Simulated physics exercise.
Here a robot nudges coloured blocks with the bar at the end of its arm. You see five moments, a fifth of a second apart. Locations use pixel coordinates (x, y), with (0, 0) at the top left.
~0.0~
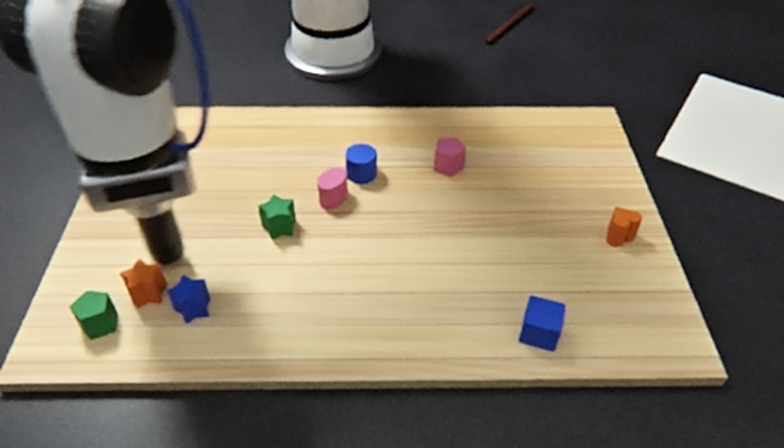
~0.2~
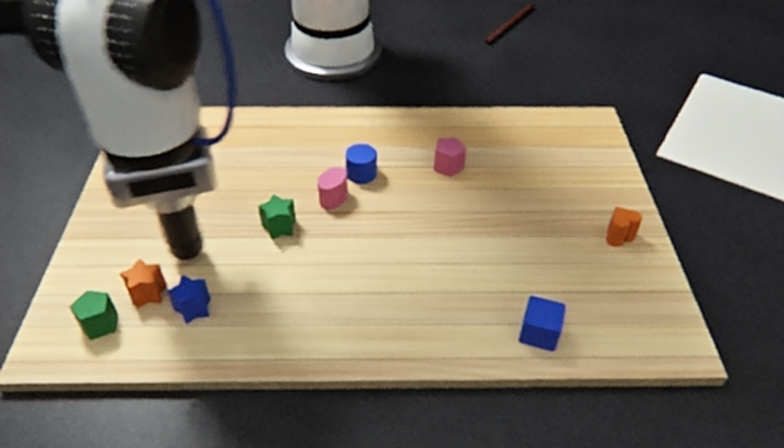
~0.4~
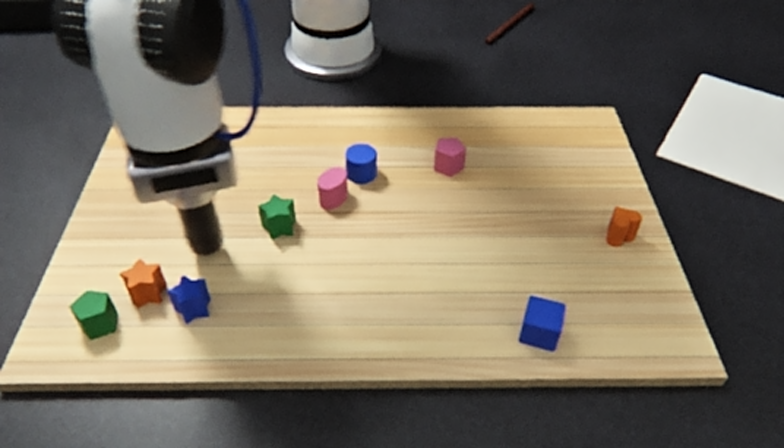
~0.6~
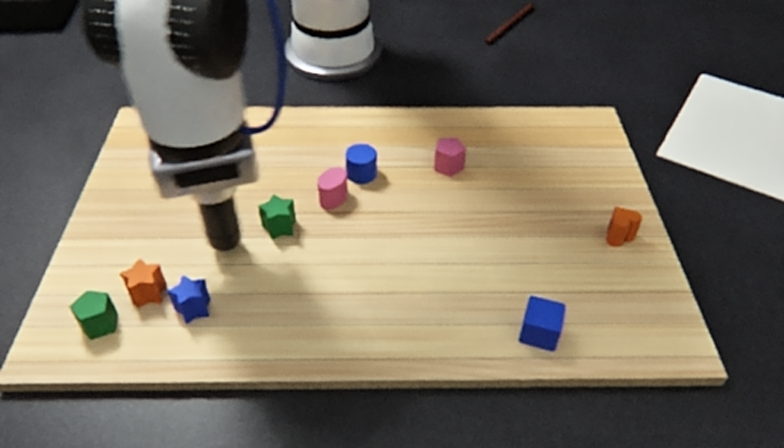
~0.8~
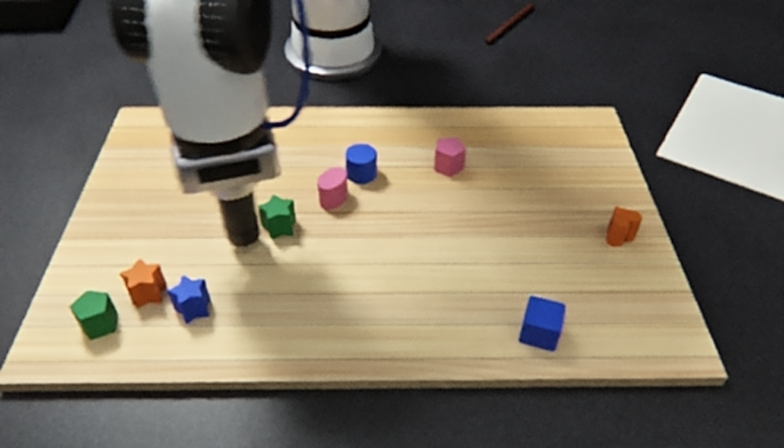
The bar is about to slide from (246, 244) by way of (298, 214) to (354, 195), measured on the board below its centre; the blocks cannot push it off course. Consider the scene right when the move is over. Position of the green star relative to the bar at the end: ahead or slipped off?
It is still there in front.
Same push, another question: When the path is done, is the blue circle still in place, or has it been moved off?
The blue circle will be pushed away from where it stands.
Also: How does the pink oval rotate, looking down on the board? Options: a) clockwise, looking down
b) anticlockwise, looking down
b - anticlockwise, looking down.
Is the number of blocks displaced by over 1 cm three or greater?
My answer is yes.
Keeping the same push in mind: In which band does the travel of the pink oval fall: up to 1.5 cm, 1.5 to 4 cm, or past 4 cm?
It's set to move over 4 cm.
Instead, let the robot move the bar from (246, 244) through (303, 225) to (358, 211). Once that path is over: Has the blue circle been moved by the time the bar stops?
Yes - that is the case.
On the path given first. One third of the way, bar at (280, 215); green star at (304, 191).
Two thirds of the way, bar at (316, 199); green star at (342, 177); pink oval at (369, 163), turned 15° anticlockwise; blue circle at (375, 141).
At the end, bar at (354, 187); blue star still; green star at (382, 172), turned 25° clockwise; pink oval at (396, 157), turned 75° anticlockwise; blue circle at (377, 139).
